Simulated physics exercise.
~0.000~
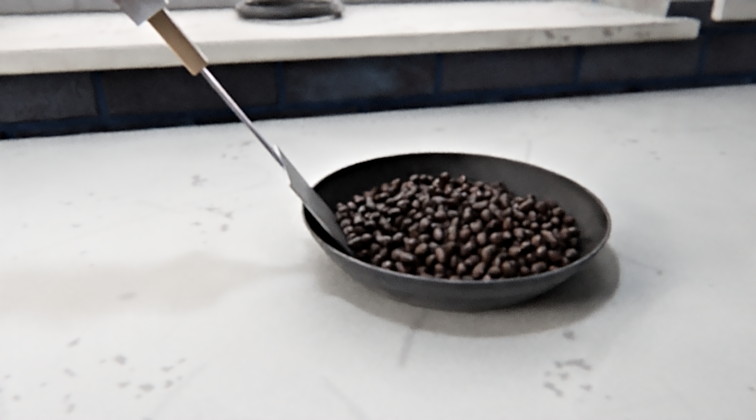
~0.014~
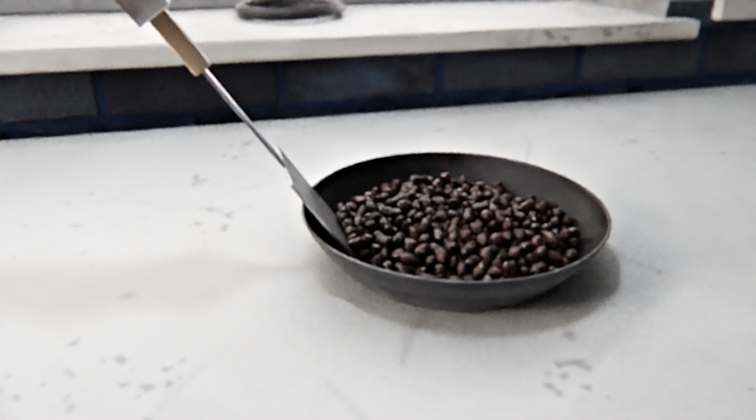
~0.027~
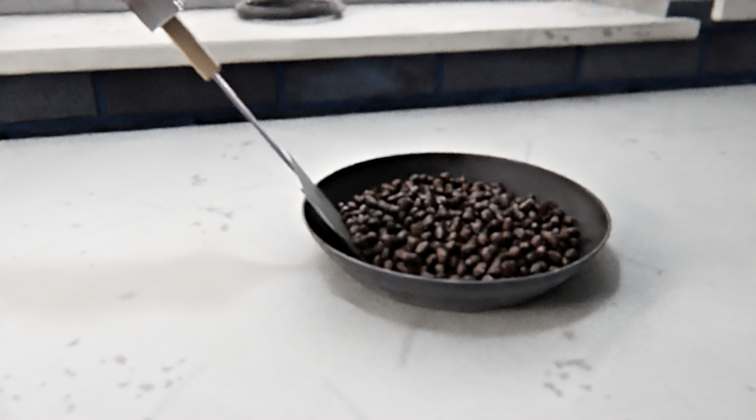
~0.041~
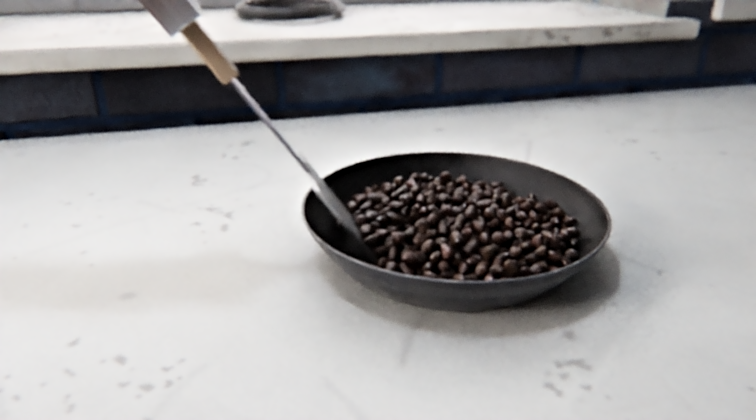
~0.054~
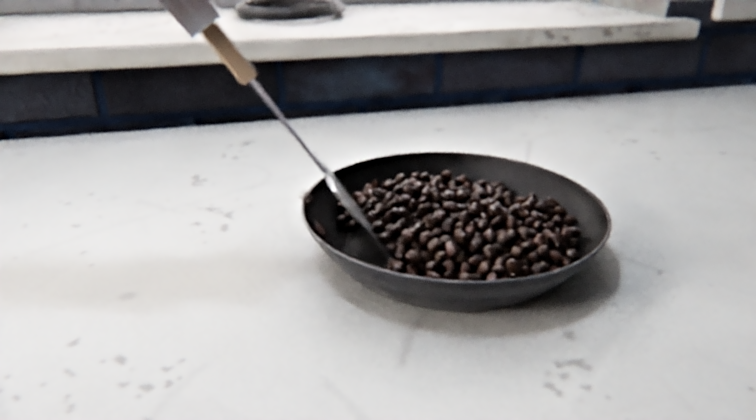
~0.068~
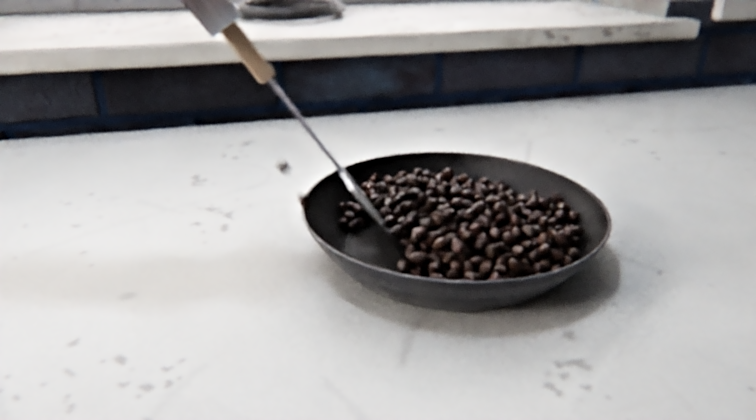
A dark, shallow frying pan sits on a pale, faintly marked worktop, seen from slightly above, with a white ledge and a strip of dark tiles behind it. It holds a heap of dark brown beans, and a metal turner with a light brown section on its handle slants in from the upper left. The turner slides rightward into the beans, nudging some aside and baring the pan's left side, as a small dark speck appears above the left rim; the camera stays still.
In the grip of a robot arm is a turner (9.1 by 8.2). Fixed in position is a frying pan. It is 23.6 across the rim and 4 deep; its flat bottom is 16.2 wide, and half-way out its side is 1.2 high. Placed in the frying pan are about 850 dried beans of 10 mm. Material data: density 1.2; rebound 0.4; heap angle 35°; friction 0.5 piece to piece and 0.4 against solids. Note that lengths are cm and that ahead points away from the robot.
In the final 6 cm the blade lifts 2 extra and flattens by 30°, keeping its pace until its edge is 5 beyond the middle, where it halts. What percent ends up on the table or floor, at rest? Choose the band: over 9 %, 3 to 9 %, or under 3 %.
3 to 9 %.
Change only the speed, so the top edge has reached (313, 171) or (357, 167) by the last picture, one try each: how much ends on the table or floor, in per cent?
Estimates: About 0 %, about 10 %.
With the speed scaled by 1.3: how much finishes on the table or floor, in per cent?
15 %.
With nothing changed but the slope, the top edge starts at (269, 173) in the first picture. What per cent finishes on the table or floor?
5 percent or thereabouts.
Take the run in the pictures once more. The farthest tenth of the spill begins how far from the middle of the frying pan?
I'd put it at about 20 centimetres.
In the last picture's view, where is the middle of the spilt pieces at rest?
Resting centre: About (614, 230).
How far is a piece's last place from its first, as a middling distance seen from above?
Some 4 centimetres.
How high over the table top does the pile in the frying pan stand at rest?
Roughly 6.5 centimetres.
After 0.10 s, sloping 54°, highest piece 14 above the table; 844 in the frying pan, 2 on the blade or in flight.
After 0.13 s, sloping 42°, highest piece 20 above the table; 844 in the frying pan, 2 on the blade or in flight.
After 0.35 s, sloping 26°, highest piece 28 above the table; 805 in the frying pan, 36 on the table or floor, 5 on the blade or in flight.
After 1.40 s, sloping 26°, highest piece 6 above the table; 802 in the frying pan, 44 on the table or floor.
At rest, 802 in the frying pan, 44 on the table or floor. That is 5 % on the table or floor.
